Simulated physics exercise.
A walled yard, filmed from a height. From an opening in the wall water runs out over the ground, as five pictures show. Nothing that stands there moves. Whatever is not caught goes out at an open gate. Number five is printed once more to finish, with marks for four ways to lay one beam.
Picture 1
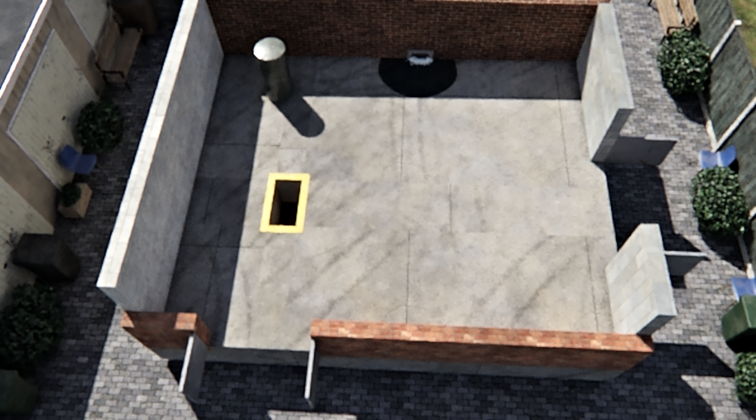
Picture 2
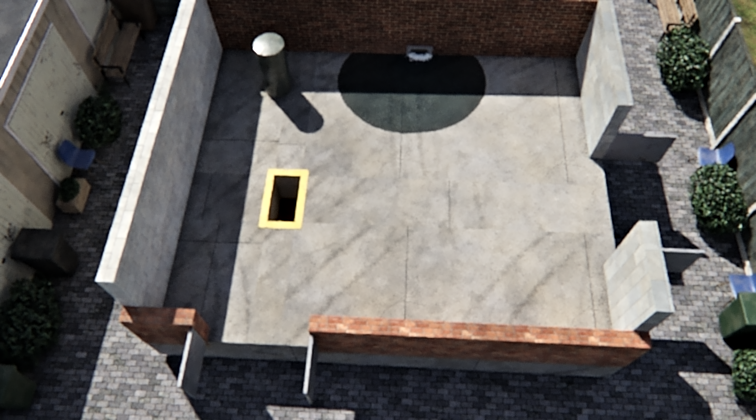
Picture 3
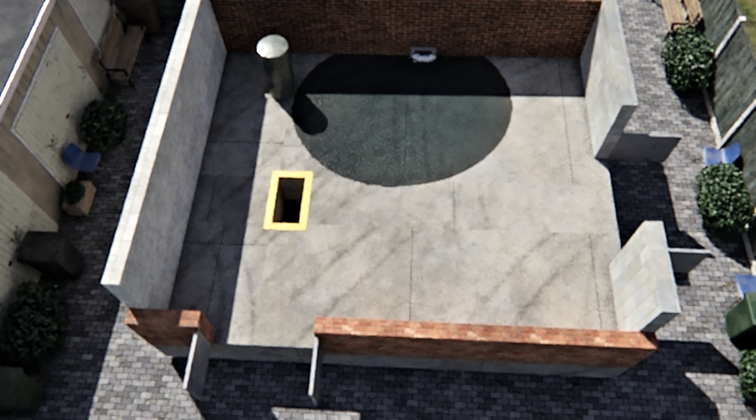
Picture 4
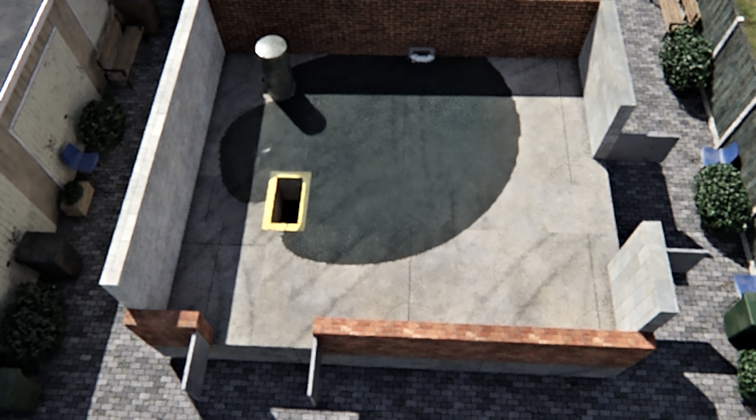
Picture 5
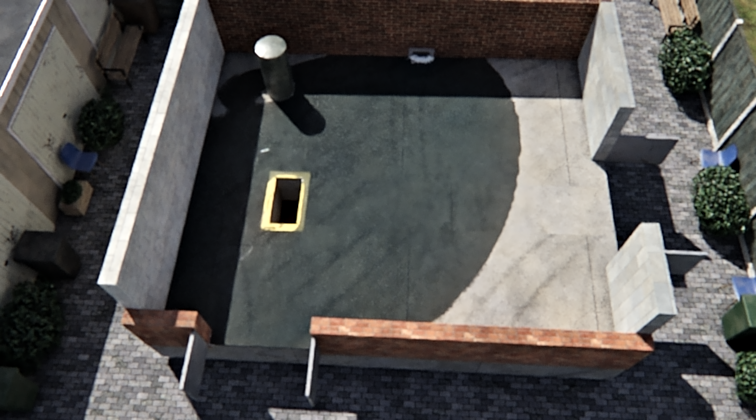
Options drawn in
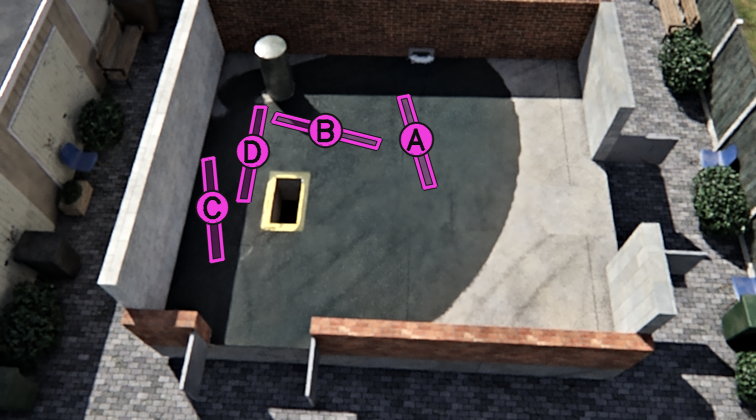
Dark water spreading from an outfall in the brick wall across a walled concrete yard, surrounding the yellow-edged drain pit and reaching the left wall.
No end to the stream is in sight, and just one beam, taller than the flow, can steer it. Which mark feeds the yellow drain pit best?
The best place is D.
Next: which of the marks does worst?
B it is.
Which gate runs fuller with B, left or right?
The left gate.
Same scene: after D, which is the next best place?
The answer is C.
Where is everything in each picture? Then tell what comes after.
Outfall at (420, 55); yellow drain pit at (285, 202); open gate at (264, 334); open gate at (598, 212); front seen at (388, 83), 3 % of the ground wet; yellow drain pit still dry, in the first picture.
Front seen at (354, 110), 11 % of the ground wet; yellow drain pit still dry, in the second picture.
Front seen at (316, 154), 24 % of the ground wet; yellow drain pit still dry, in the third picture.
Front seen at (330, 260), 43 % of the ground wet; yellow drain pit taking water, in the fourth picture.
Front seen at (185, 285), 65 % of the ground wet; yellow drain pit taking water, in the fifth picture.
On the marked copy, A from (403, 96) to (430, 186); B from (274, 117) to (378, 144); C from (208, 158) to (217, 260); D from (243, 200) to (260, 107).
With A, about 19 % of the stream goes into the yellow drain pit, about 81 % out by the gates.
With B, about 9 % of the stream goes into the yellow drain pit, about 91 % out by the gates.
With C, about 25 % of the stream goes into the yellow drain pit, about 75 % out by the gates.
With D, about 34 % of the stream goes into the yellow drain pit, about 66 % out by the gates.
